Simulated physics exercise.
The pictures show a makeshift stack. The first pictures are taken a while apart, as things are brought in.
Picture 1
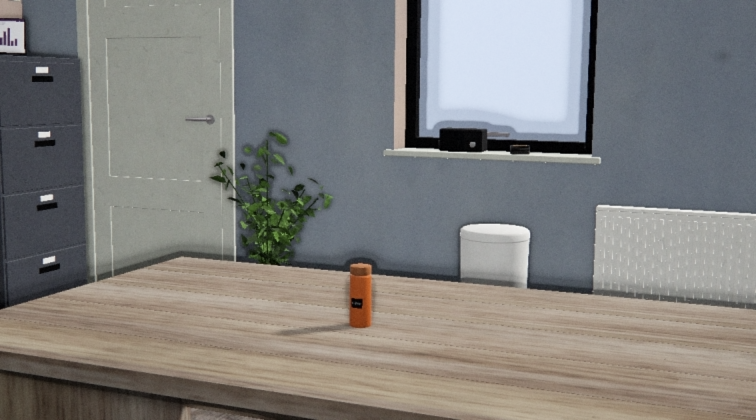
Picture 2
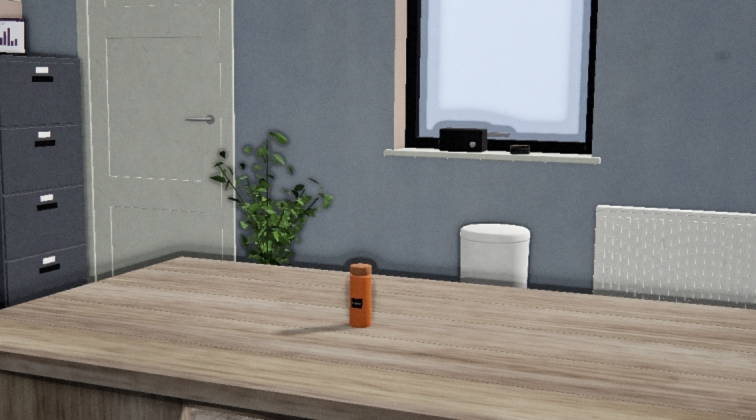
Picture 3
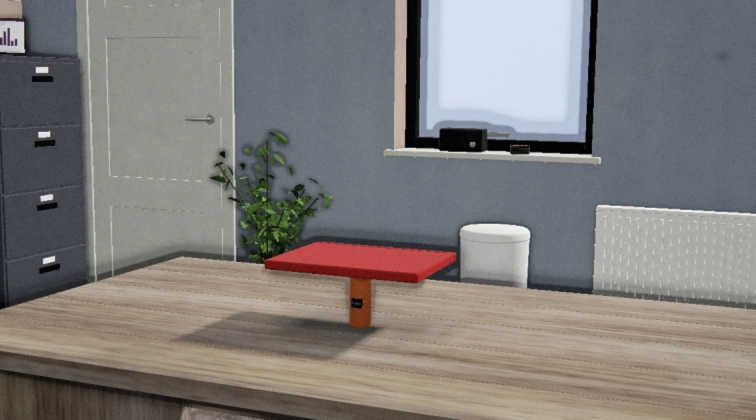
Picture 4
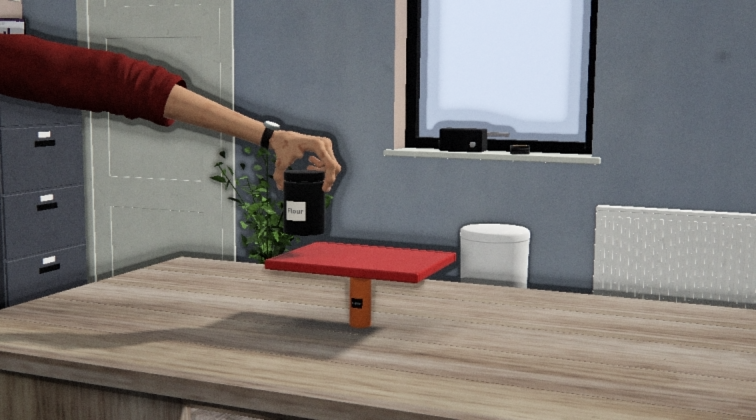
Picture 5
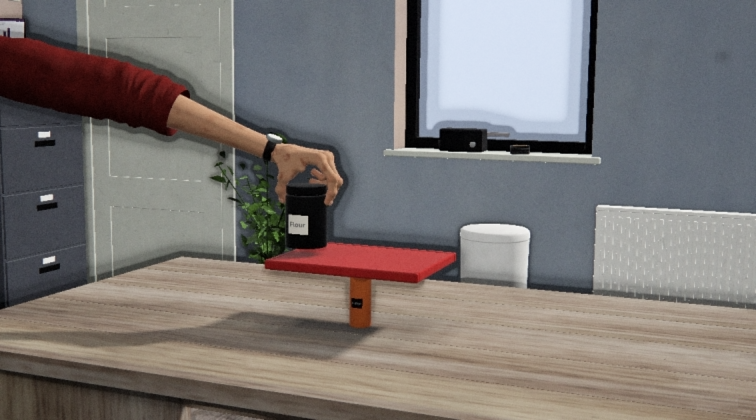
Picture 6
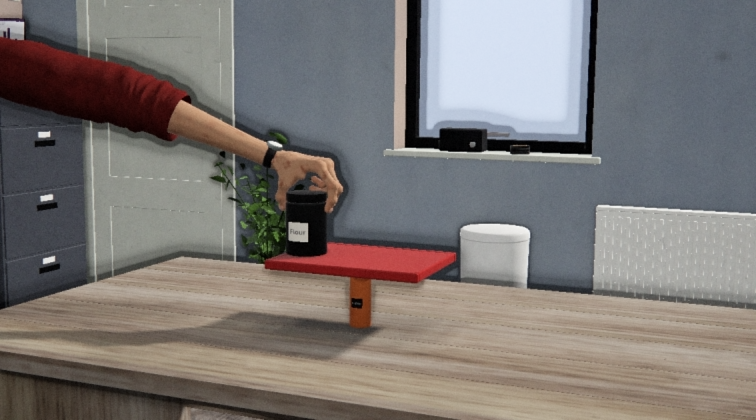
In an office with blue-grey walls, seen from slightly above a wooden desk by a still camera, a grey filing cabinet and pale door stand left, with a plant, a window and a white bin behind. An orange bottle stands alone near the desk's centre, then a flat red lid appears across its top. A red-sleeved arm reaches in from the left and lowers a black jar onto the lid's left side, still holding it.
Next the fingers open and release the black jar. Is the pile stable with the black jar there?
As it turns out, it gives way.
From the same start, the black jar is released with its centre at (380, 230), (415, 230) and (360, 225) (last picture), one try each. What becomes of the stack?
In the first case it gives way; in the second case it gives way; in the third case it stays up.
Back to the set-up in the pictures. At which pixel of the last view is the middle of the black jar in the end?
Around (245, 298).
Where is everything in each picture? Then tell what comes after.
The last thing is not in view yet, in the first picture.
The last thing is not in view yet, in the second picture.
The last thing is not in view yet; red lid (363, 261), in the third picture.
On its way; black jar (304, 202); red lid (363, 261), in the fourth picture.
On its way; black jar (307, 215); red lid (363, 261), in the fifth picture.
In place under the hand; black jar (306, 223); red lid (363, 261), in the sixth picture.
Then, 0.50 s after the last picture, black jar now fallen; red lid tipped 63° from how it was.
Then, 0.80 s after the last picture, red lid now fallen; orange shaker on its side.
Then, 1.10 s after the last picture, orange shaker now fallen.
By the end, fallen, red lid, orange shaker and black jar. Seen from the same camera at the end, black jar near (245, 298). The stack loses its balance.
